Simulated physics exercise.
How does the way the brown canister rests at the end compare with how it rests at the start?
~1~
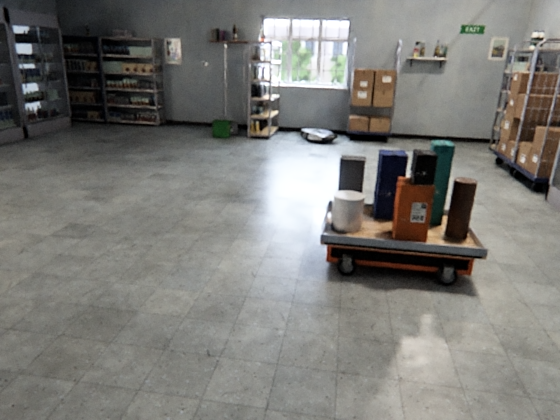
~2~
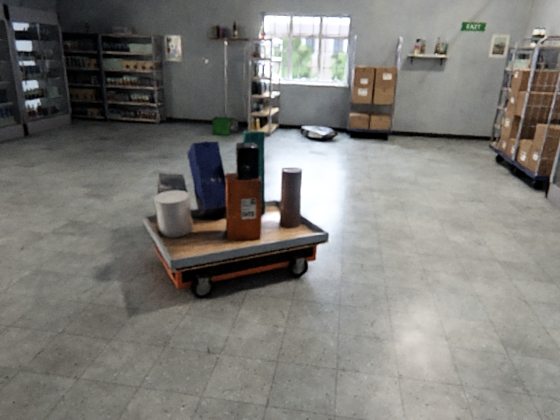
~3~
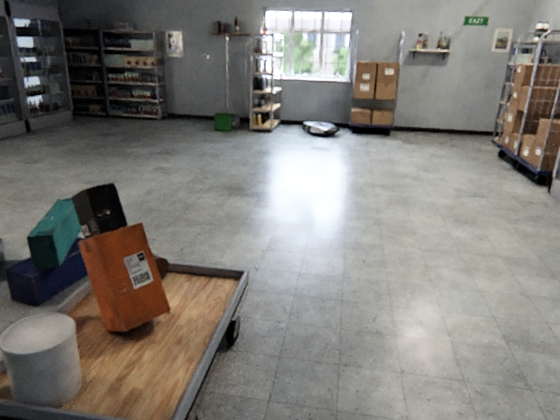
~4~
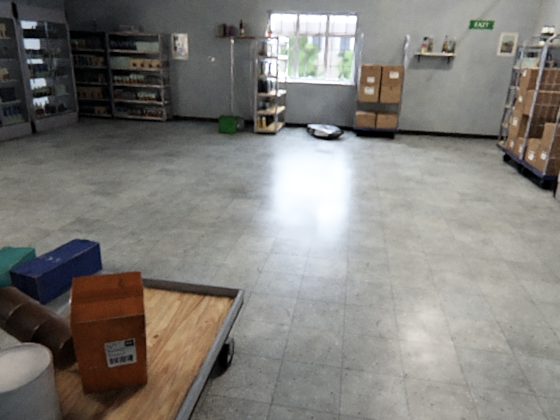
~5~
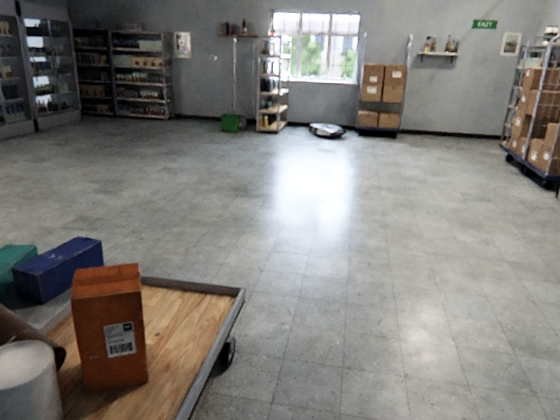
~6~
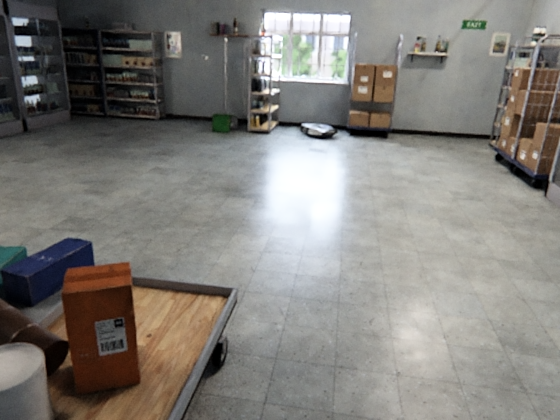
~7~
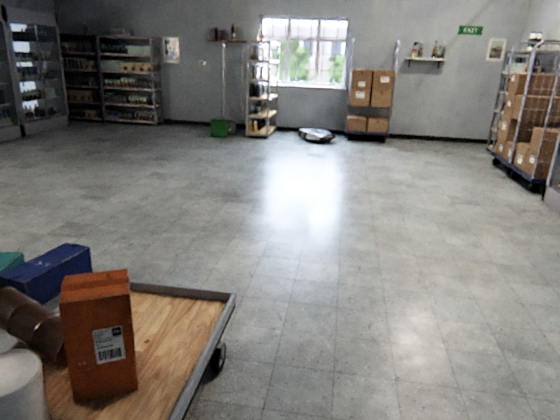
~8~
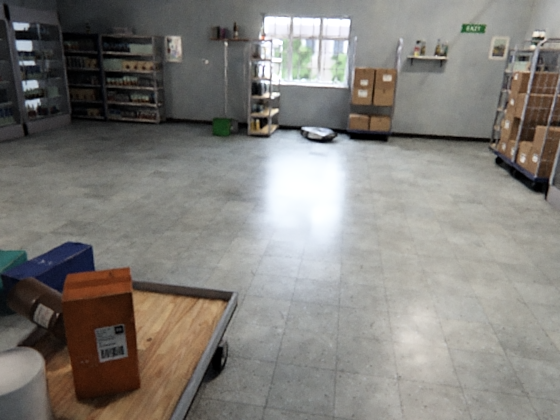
The brown canister stands upright on the cart at the start, but at the end it is lying on its side.
